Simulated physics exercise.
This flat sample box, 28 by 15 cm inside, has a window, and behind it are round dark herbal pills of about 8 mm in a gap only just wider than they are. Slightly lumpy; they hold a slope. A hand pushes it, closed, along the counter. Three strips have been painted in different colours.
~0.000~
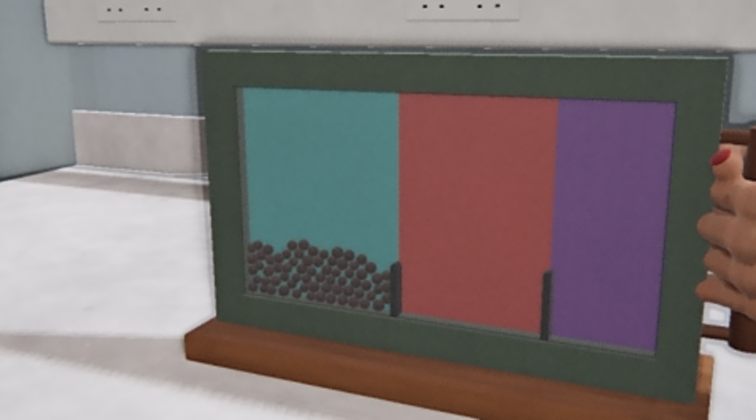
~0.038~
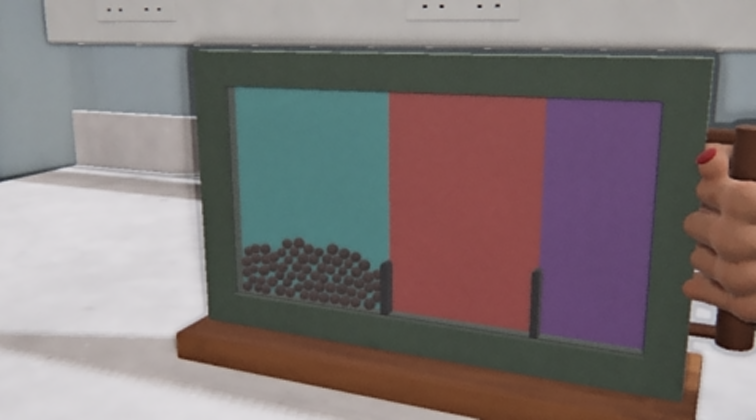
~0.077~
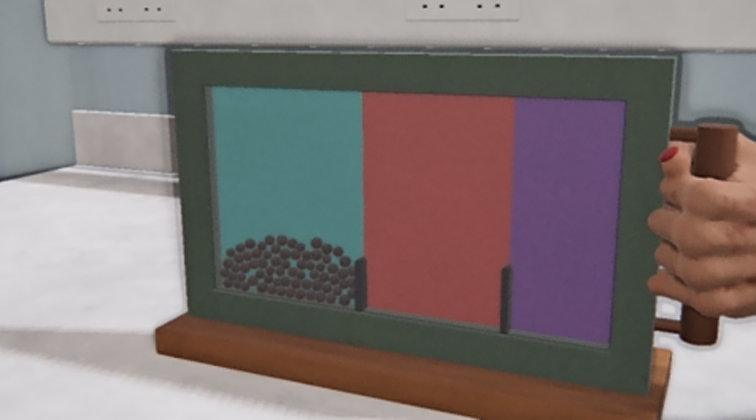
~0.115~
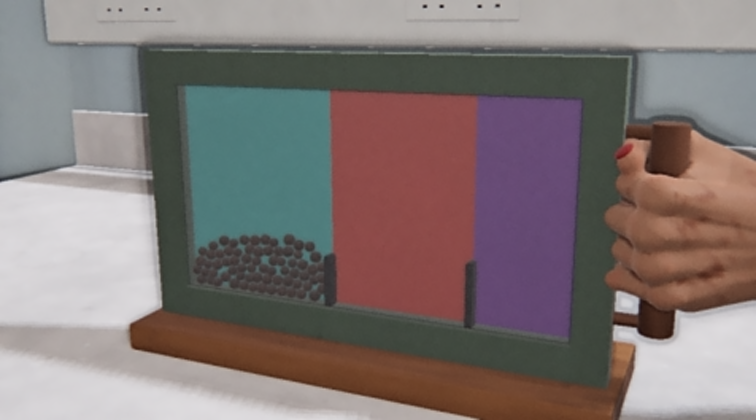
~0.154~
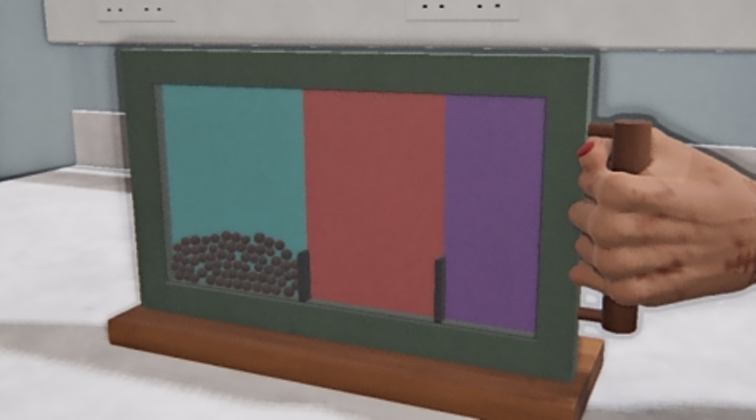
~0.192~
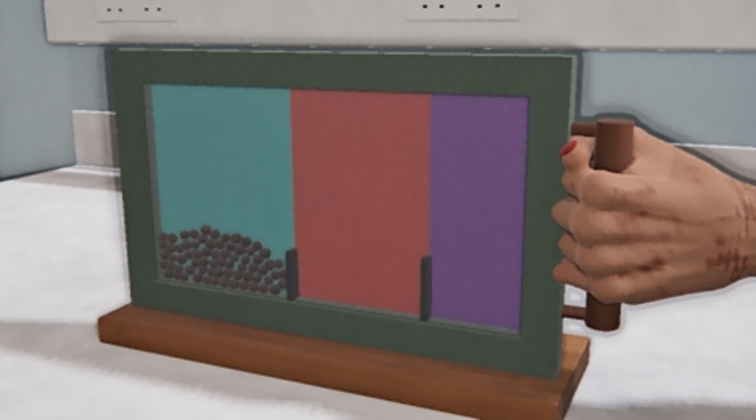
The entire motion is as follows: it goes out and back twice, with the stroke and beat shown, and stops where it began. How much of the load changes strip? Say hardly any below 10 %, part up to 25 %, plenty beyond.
Result: Small fraction.
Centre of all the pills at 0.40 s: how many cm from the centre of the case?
Roughly 9 centimetres to the left and 5 centimetres below.
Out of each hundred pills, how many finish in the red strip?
About 5 %.
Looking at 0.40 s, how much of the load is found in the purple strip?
Share: Some 0 per cent.
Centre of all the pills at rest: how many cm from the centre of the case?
It lies close to 8 centimetres left and 6 centimetres below.
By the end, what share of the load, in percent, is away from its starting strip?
5 per cent.
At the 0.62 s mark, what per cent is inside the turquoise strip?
95 per cent.
After 0.40 s, it is at its start; the pills' middle is 9 cm left of and 5 cm below the centre; turquoise 100 %; 0 % have changed strip.
After 0.62 s, it is 8 cm to the left; the pills' middle is 8 cm left of and 6 cm below the centre; red 5 %, turquoise 95 %; 5 % have changed strip.
After 0.80 s, it is at its start; the pills' middle is 8 cm left of and 6 cm below the centre; red 5 %, turquoise 95 %; 5 % have changed strip.
At rest by 1.4 s, it is at its start; red 5 %, purple 0 %, turquoise 95 %; 5 % have changed strip.
